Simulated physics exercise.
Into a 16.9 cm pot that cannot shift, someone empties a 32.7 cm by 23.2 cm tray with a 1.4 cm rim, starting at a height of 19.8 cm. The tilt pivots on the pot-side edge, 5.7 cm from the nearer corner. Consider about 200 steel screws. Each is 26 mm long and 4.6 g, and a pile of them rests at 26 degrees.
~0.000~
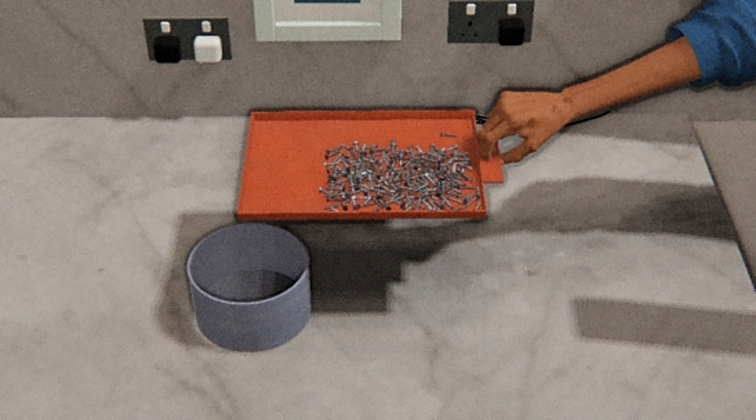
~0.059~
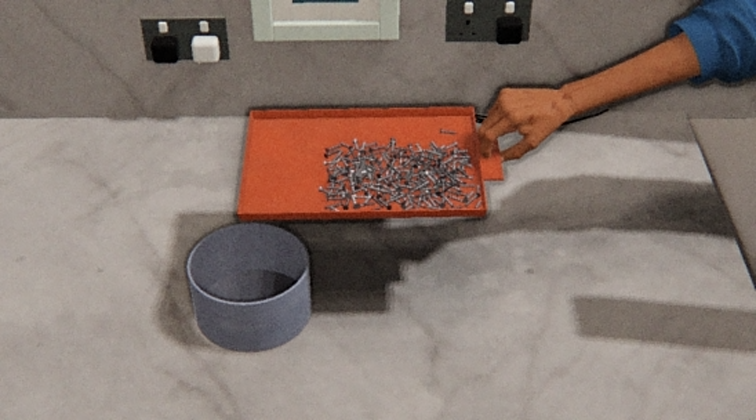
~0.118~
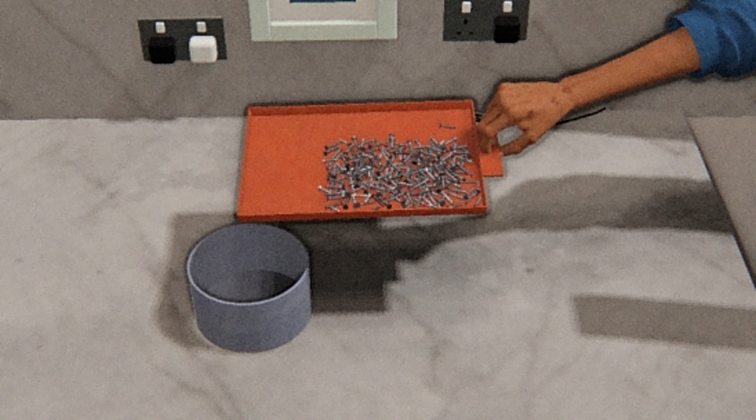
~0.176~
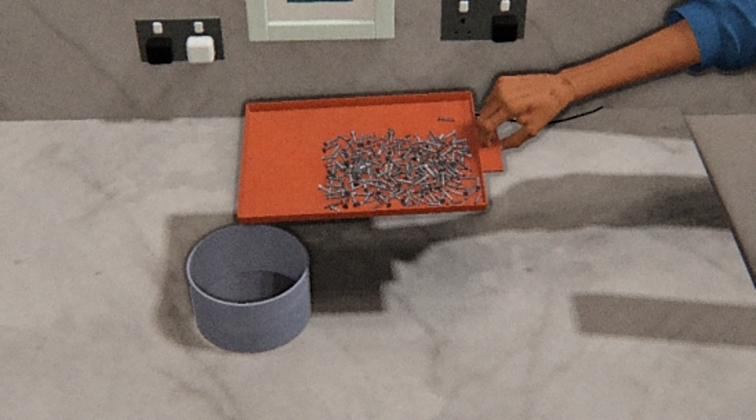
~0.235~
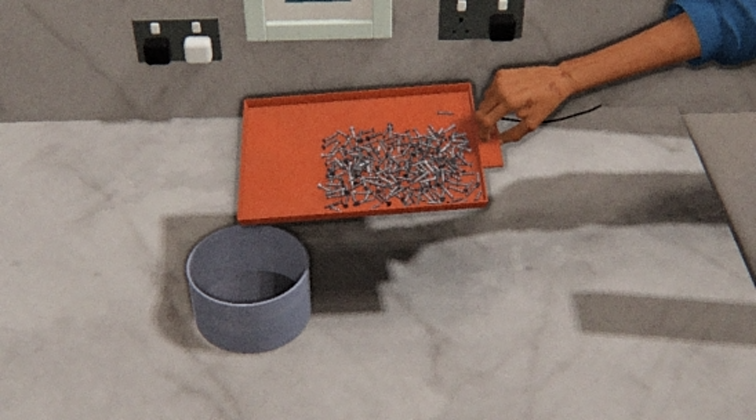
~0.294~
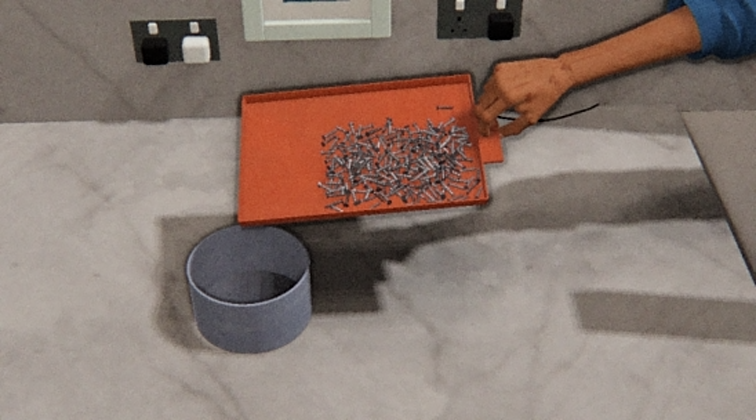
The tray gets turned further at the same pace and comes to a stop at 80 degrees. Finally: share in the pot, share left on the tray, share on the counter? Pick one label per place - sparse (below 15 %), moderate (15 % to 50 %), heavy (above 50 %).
Pot: Moderate; tray: Sparse; counter: Heavy.
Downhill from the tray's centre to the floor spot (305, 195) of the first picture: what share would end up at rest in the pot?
The share would be about 95 percent.
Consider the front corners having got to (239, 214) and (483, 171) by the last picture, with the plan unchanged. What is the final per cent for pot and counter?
Final per cent - pot 75, counter 20.
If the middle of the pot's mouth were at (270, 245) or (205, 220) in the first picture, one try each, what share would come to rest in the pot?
Roughly 25 and 0 percent.
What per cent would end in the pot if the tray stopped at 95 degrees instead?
The pot would get around 35 per cent.
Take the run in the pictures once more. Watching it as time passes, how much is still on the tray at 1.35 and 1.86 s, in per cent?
Estimates: 80; 20.
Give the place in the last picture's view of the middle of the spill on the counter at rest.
Roughly at pixel (347, 357) in the last view.
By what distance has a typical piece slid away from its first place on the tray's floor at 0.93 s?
It has moved some 5 cm from its start.
After 0.93 s, tilt 44 degrees; the tray holds 100 %, the pot 0 %.
After 1.35 s, tilt 65 degrees; the tray holds 80 %, the pot 5 %.
After 1.86 s, tilt 80 degrees; the tray holds 20 %, the pot 20 %.
In the end, at 3.6 s, pot 40 %, tray 0 %, counter 60 %.
